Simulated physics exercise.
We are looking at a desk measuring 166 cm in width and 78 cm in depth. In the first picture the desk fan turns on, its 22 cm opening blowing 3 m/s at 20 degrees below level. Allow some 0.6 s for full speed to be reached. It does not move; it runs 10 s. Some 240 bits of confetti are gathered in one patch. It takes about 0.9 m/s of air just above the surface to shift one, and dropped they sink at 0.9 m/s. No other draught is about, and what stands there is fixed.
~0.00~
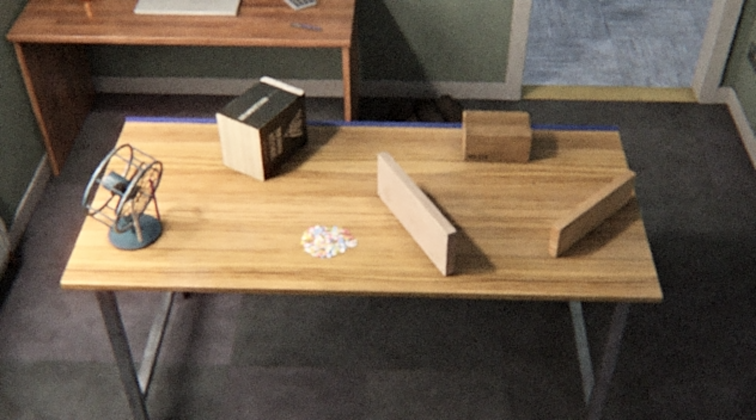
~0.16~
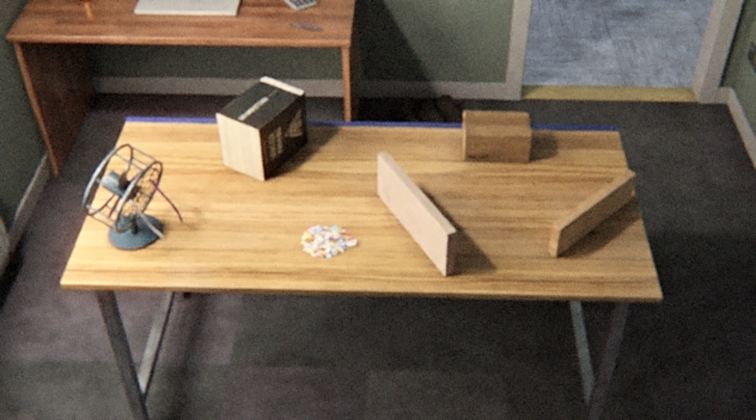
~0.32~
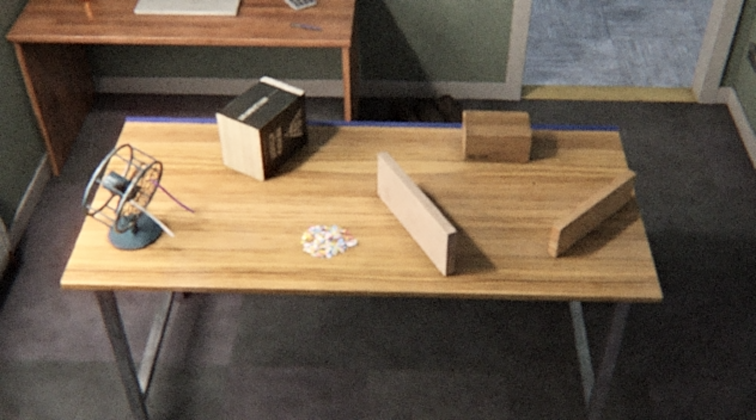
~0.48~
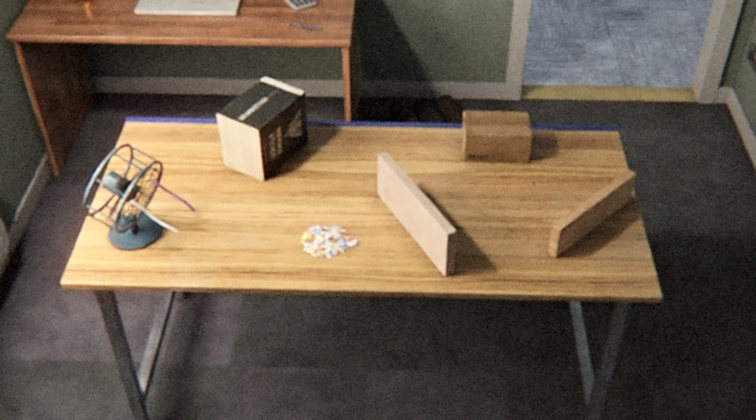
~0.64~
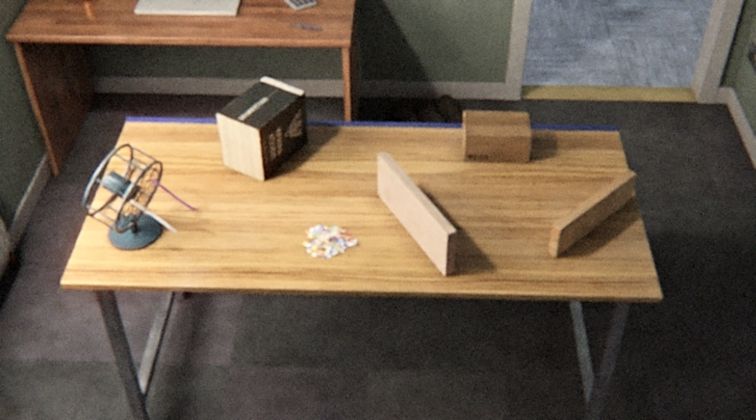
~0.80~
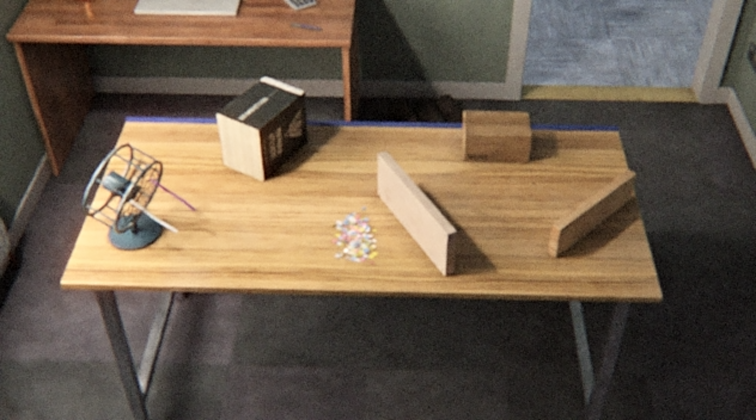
The clip opens on a wooden desk with a small fan at the left, a patch of confetti near the middle, and boxes and boards around it. Ribbons on the fan lift and stream out to the right while the confetti barely changes, then the patch shifts a short way right, toward the nearer board.
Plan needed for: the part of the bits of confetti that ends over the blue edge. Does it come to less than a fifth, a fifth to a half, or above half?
My guess: The fraction over that edge will be under the one-fifth mark.
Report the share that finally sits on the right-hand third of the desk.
Around 0 per cent.
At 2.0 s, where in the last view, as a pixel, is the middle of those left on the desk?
Approx. centre at (398, 229) px.
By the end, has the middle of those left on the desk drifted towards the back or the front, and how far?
To the back, by about 5 cm.
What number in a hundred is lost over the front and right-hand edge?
Roughly 30 per cent at the front edge and 0 per cent at the right-hand edge.
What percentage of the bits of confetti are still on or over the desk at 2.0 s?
Reading: About 80 %.
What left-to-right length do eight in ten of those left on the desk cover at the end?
Roughly 10 cm from left to right.
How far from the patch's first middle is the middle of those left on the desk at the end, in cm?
Distance: Approx. 20 cm.
After 2.0 s, 46 % are on the move or not yet settled, 0 % are over the blue edge; the middle of those still in play is near (408, 231).
After 3.2 s, 40 % are on the move or not yet settled, 0 % are over the blue edge; the middle of those still in play is near (398, 227).
After 5.5 s, 31 % are on the move or not yet settled, 0 % are over the blue edge; the middle of those still in play is near (398, 227).
After 10.0 s, at the end, 0 % are over the blue edge; the middle of those still in play is near (398, 225).
